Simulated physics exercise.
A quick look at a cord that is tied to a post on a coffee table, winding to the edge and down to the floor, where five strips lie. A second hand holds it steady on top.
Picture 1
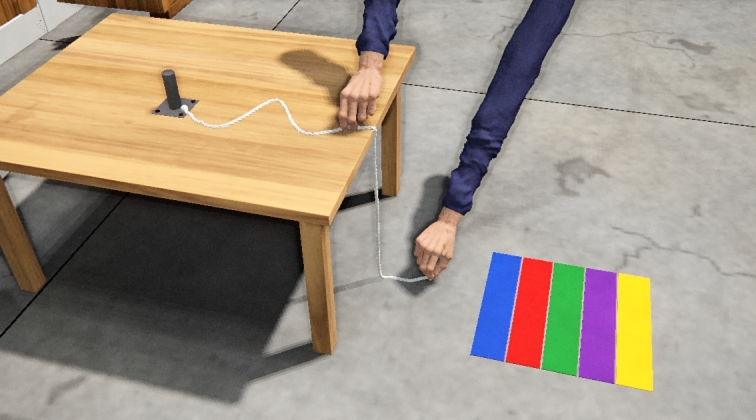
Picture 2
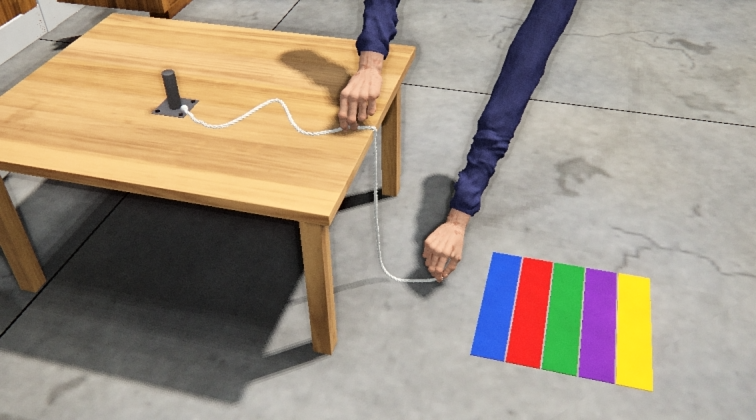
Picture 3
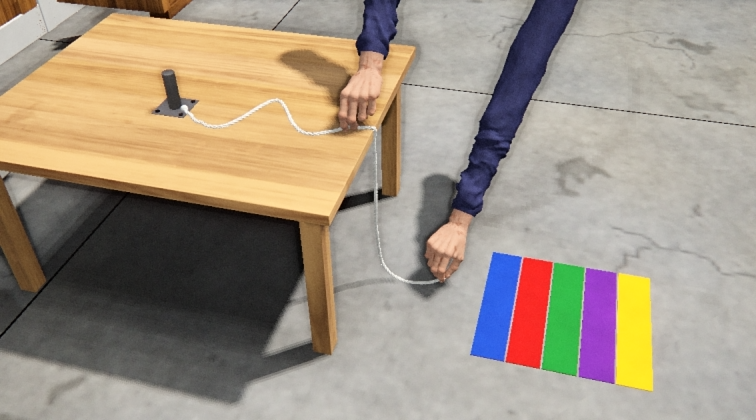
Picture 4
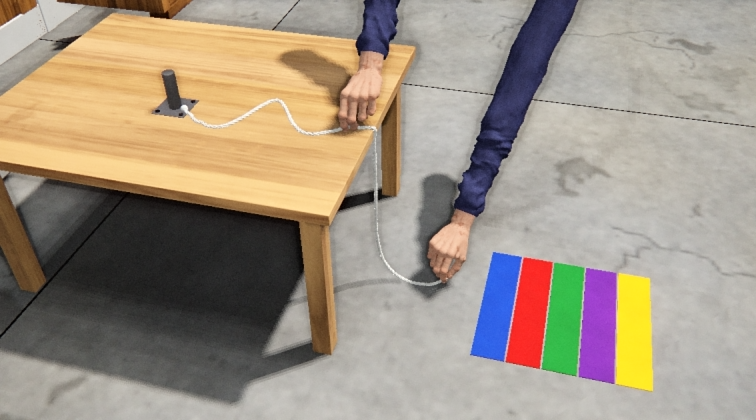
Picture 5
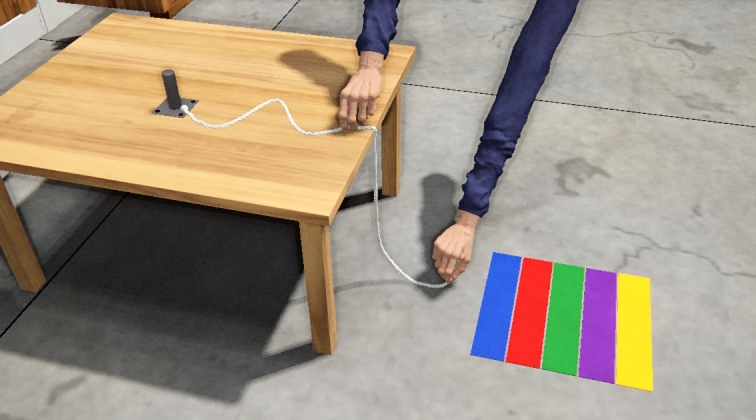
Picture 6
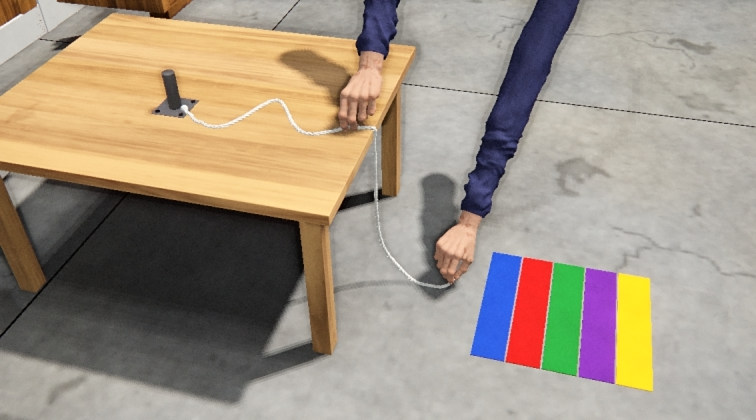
A person's hand held a white cord at the edge of a wooden coffee table while the other hand drew its loose end slightly right across the floor, near five coloured strips.
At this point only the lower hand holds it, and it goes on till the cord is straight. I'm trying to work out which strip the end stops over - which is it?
It stops over the yellow one.
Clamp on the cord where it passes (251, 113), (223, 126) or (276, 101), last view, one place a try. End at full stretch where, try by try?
First try around (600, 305), second around (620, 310), third around (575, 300).
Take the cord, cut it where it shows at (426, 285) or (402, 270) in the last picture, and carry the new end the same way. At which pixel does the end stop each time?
Roughly (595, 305), (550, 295).
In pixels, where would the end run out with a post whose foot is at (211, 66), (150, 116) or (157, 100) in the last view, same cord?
Roughly (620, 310), then (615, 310), then (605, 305).
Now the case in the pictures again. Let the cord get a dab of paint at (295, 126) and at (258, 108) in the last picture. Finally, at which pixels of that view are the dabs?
The first lands at (364, 127), while the second lands at (286, 119).
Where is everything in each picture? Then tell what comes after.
The first picture shows end (433, 275); blue (491, 337); red (526, 344); green (561, 351); purple (597, 358); yellow (634, 365).
The second picture shows end (442, 277); cord through (202, 123) (269, 103) (303, 133) (375, 143) (376, 210) (382, 266).
The third picture shows end (444, 277).
The fourth picture shows end (446, 278); cord through (202, 123) (269, 103) (303, 133) (375, 143) (376, 210) (387, 266).
The fifth picture shows end (451, 279).
The sixth picture shows end (453, 279); cord through (202, 123) (269, 103) (303, 133) (375, 143) (376, 211) (397, 265).
A little later, end near (562, 299); over green.
Next, end near (608, 307); over purple.
When it is tight, end near (636, 312); over yellow. The yellow one.
